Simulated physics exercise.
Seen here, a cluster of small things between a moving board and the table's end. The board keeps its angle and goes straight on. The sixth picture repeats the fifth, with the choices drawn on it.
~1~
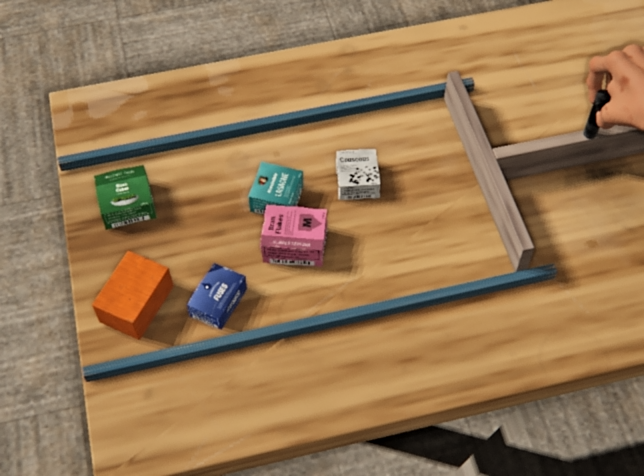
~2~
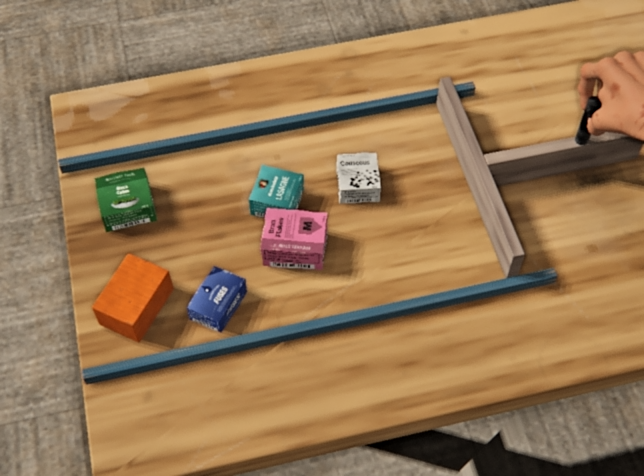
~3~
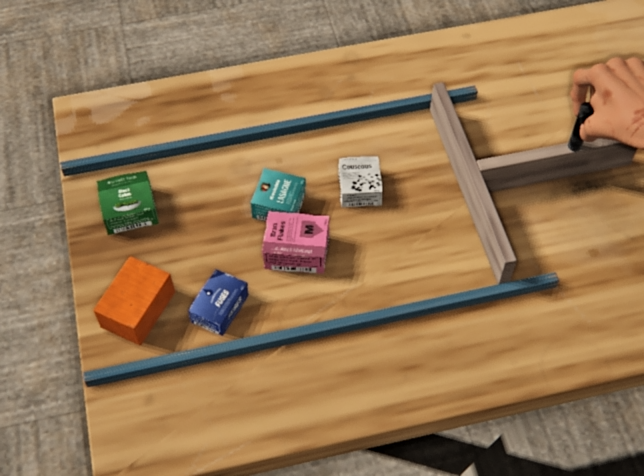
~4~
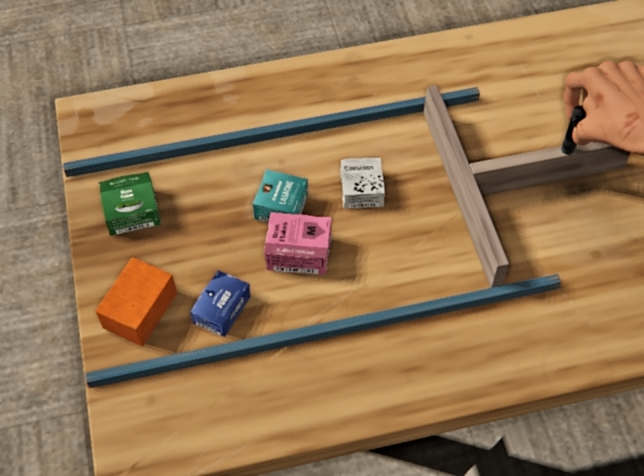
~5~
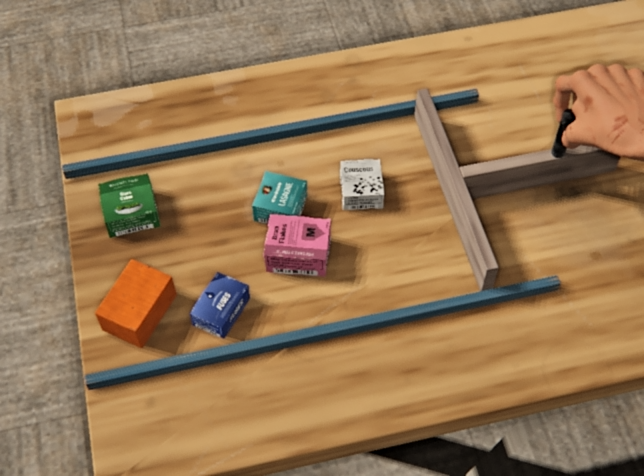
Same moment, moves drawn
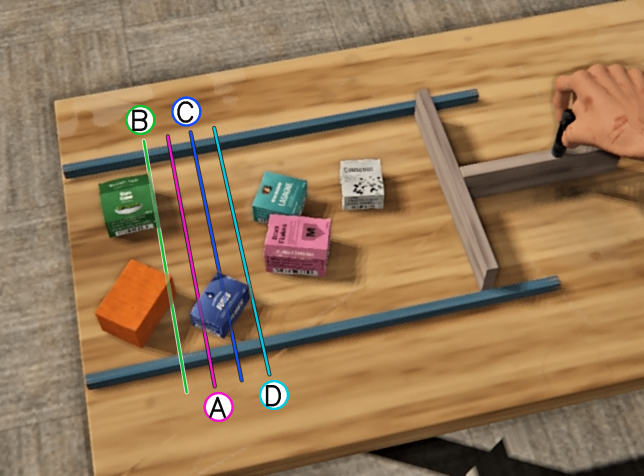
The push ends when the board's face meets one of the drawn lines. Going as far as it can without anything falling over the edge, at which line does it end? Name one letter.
It should halt at B.
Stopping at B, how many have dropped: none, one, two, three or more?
By then, none.
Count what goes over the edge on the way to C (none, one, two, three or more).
In all, none.
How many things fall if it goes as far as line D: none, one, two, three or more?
In all, none.
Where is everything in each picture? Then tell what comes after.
In the first picture, board (489, 155); pink box (295, 236); white packet (358, 175).
In the second picture, board (480, 161); turquoise packet (277, 195).
In the third picture, board (472, 167); orange block (135, 300).
In the fourth picture, board (465, 170); pink box (299, 244).
In the fifth picture, board (455, 173); turquoise packet (280, 201); blue box (221, 305); orange block (137, 303).
On the marked copy, A at (189, 251); B at (163, 256); C at (214, 246); D at (239, 241).
Following B. Soon after the start, board (352, 193); white packet (317, 192); turquoise packet (270, 204).
Later, board (246, 214); green packet (121, 204); turquoise packet (173, 225).
In the end, board (163, 230); orange block (89, 321); green packet (85, 193); nothing has fallen.
As for the rest, A is safe but short; C is safe but short; D is safe but short.
